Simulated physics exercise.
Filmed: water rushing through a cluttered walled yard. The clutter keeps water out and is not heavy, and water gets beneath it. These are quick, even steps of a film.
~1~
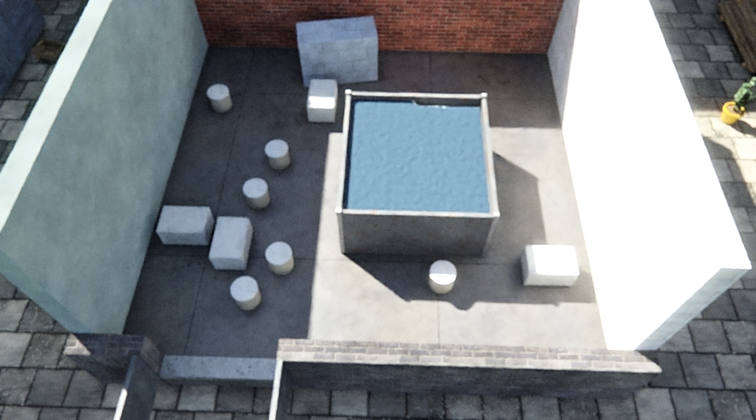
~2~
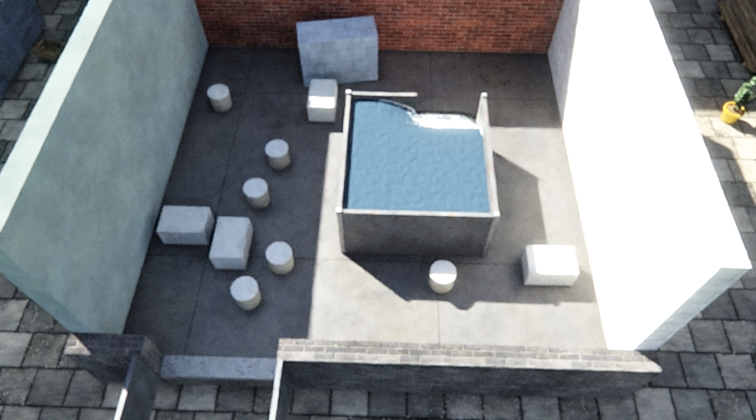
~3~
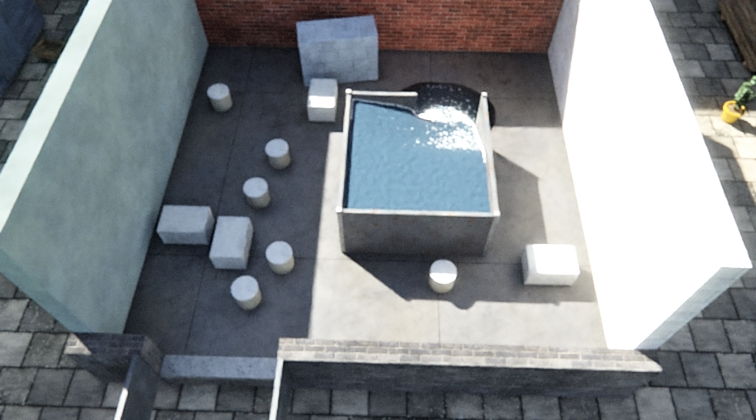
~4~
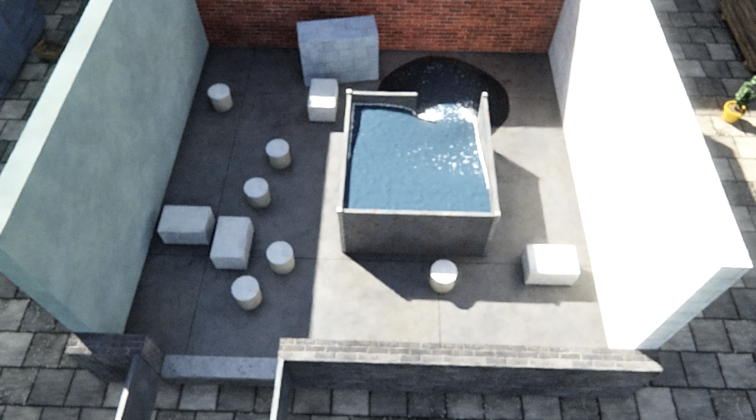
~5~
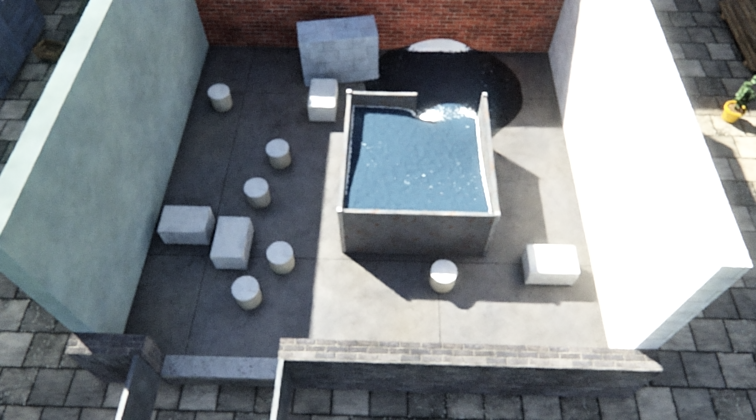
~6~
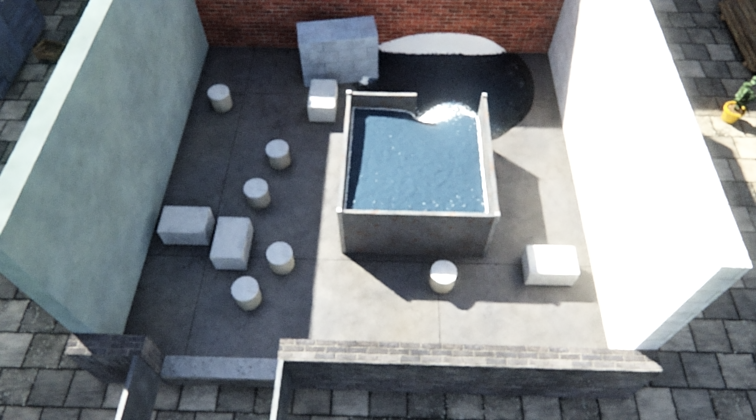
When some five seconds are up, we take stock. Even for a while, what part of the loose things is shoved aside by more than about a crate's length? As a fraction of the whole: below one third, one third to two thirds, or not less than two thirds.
So the part that moves far is between the one-third and two-thirds marks.
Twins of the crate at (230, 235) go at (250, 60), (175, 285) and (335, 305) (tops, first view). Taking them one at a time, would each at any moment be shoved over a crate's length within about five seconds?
Shoved clear, stays put, stays put.
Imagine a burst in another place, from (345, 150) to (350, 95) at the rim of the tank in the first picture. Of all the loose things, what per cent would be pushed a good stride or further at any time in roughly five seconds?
I make it 70 per cent.
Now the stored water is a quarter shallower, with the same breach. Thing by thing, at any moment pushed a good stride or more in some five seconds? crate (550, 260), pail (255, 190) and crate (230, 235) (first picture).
In turn: Moved that far, no, no.
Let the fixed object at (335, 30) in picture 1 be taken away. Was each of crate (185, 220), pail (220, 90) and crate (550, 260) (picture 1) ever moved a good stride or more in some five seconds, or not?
So, one at a time, the first got displaced, the next got displaced and the last got displaced.
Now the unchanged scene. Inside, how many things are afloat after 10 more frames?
The answer is 0.
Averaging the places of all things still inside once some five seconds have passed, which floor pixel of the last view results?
Near (280, 248).
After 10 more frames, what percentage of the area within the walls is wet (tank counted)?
Roughly 40 %.
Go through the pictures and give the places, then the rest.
A crate at (552, 260), on the bottom; a pail at (255, 188), on the bottom; 0 of 10 have shifted, in the first frame.
A crate at (552, 260) rests on the ground; a pail at (255, 187), on the bottom; 0 of 10 have shifted, in the second frame.
A crate at (552, 259), on the bottom; a pail at (255, 187) rests on the ground; 0 of 10 have shifted, in the third frame.
A crate at (553, 259), on the bottom; a pail at (256, 187), on the bottom; 0 of 10 have shifted, in the fourth frame.
A crate at (553, 259), on the bottom; a pail at (256, 187), on the bottom; 0 of 10 have shifted, in the fifth frame.
A crate at (553, 259) rests on the ground; a pail at (256, 188), on the bottom; 0 of 10 have shifted, in the sixth frame.
A moment on, 0 of 10 are well off their spots; 0 afloat.
Next, 0 of 10 are well off their spots; 0 afloat.
Later, 3 of 10 are well off their spots; 1 afloat.
In the end, 5 of 10 are well off their spots, and 5 have been at some point; 6 afloat.
